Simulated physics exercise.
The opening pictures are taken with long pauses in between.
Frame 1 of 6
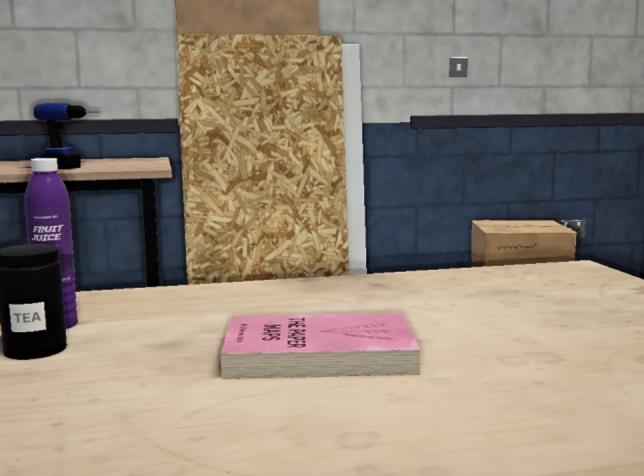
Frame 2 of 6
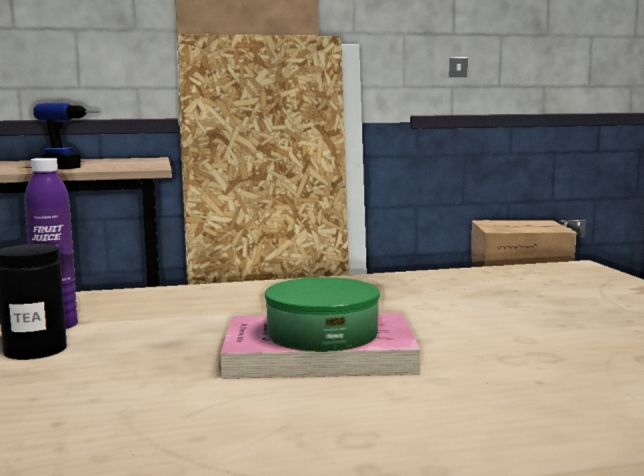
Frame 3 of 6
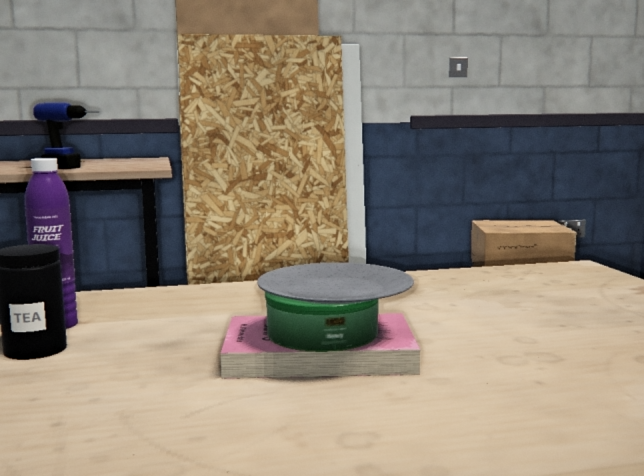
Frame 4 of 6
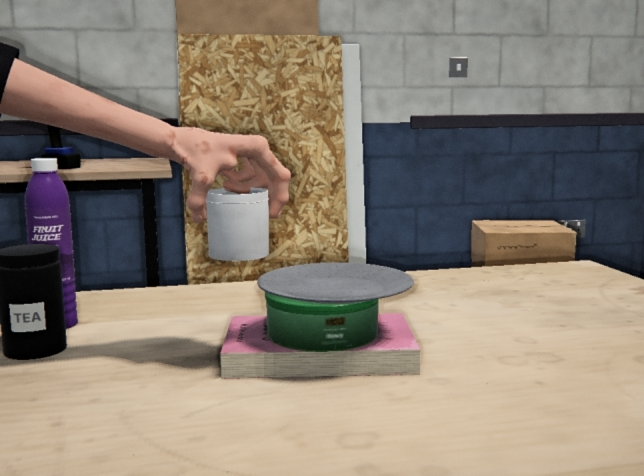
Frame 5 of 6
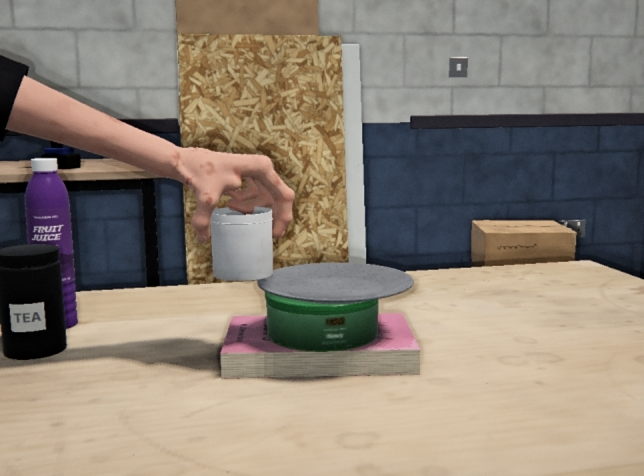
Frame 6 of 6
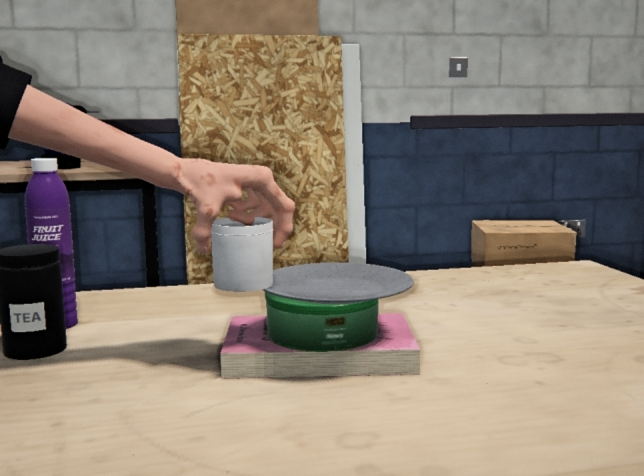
Green tub and grey plate appearing in turn on a pink book, then a hand lowering a white cup at the plate's left edge.
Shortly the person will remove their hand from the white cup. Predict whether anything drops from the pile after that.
Something drops.
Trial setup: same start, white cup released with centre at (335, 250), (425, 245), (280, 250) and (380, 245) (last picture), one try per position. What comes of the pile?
Going through the four cases in order, the pile stands firm, then tumbles down, then stands firm, and finally stands firm.
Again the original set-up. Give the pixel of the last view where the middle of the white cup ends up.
Around (122, 349).
Then, 0.30 s after the last picture, white cup now fallen.
Then, 0.40 s after the last picture, things are still on the move.
Then, 0.50 s after the last picture, as before.
At rest, fallen, white cup; the other 5 in place. Seen from the same camera at the end, white cup near (122, 349). The pile loses its balance.
